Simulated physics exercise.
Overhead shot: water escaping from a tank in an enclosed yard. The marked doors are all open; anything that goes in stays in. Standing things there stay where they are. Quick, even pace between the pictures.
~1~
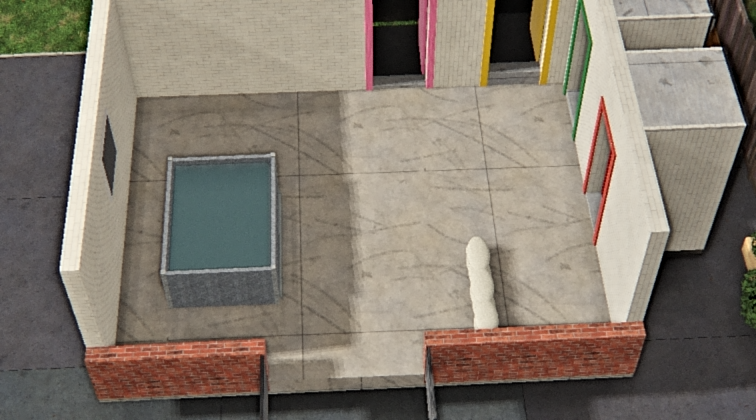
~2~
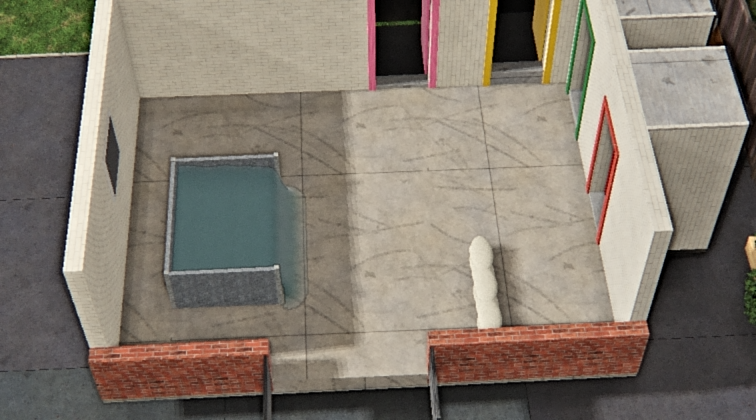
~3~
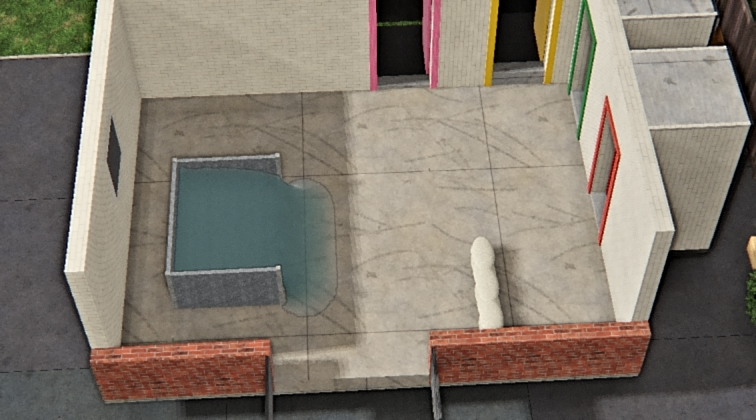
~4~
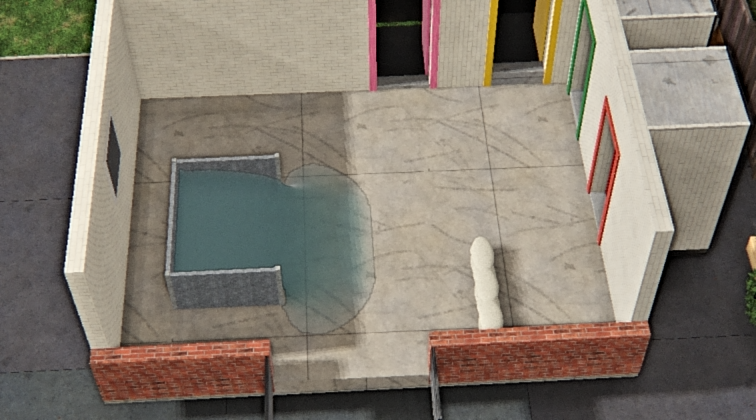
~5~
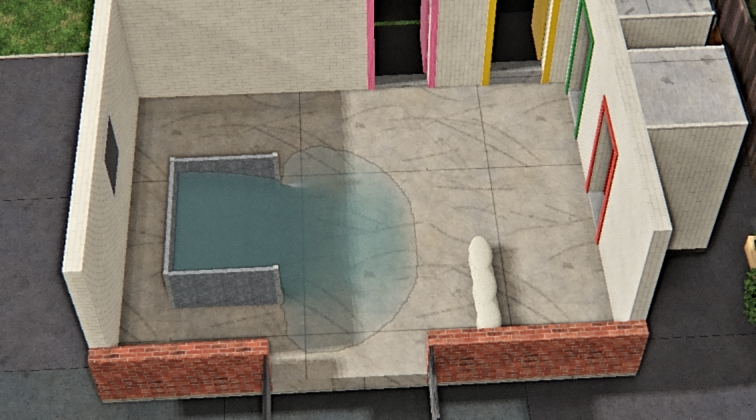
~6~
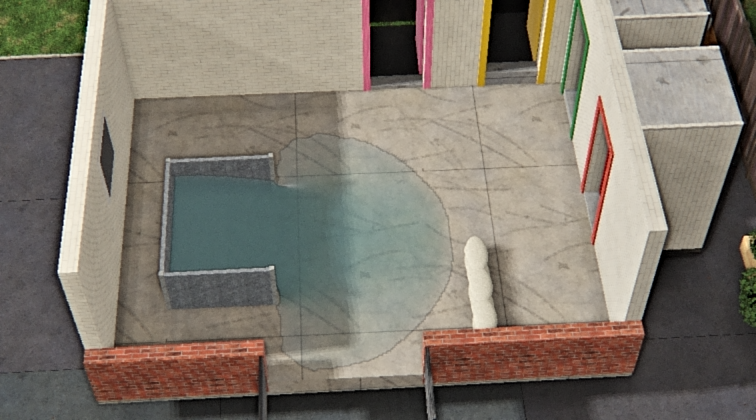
In a walled yard, a full tank's right side opens and water spreads rightward across the floor.
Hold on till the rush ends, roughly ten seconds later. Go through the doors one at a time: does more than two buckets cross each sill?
Green door: Over two buckets, red door: Over two buckets, yellow door: Two buckets at most, pink door: Two buckets at most.
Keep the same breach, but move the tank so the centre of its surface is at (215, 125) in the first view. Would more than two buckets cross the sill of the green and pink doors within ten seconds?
Lab note - green door crosses the line; pink door crosses the line.
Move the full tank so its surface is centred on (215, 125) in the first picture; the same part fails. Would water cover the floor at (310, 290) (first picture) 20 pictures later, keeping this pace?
That patch would be not reached, I'd say.
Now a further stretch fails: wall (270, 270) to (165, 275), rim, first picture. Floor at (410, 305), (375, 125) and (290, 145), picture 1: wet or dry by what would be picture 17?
Sequence: Wetted / spared / spared.
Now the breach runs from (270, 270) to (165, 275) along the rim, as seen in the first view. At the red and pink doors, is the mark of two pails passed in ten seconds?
First red is not flooded, then pink is not flooded.
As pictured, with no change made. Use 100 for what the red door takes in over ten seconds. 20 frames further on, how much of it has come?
Something like 70 in a hundred.
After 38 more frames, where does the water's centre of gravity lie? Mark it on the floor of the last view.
About (440, 204).
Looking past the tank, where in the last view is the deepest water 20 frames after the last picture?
Somewhere near (554, 95).
A moment on, water covers 50 % of the floor; the green door not reached, the red door under two buckets in, the yellow door not reached, the pink door not reached.
Next, water covers 60 % of the floor; the green door wet at the sill, nothing in, the red door far over two buckets in, the yellow door wet at the sill, nothing in, the pink door wet at the sill, nothing in.
Then, water covers 60 % of the floor; the green door over two buckets in, the red door far over two buckets in, the yellow door wet at the sill, nothing in, the pink door under two buckets in.
Later, water covers 70 % of the floor; the green door over two buckets in, the red door far over two buckets in, the yellow door wet at the sill, nothing in, the pink door under two buckets in.
In the end, water covers 85 % of the floor; the green door over two buckets in, the red door far over two buckets in, the yellow door wet at the sill, nothing in, the pink door under two buckets in.
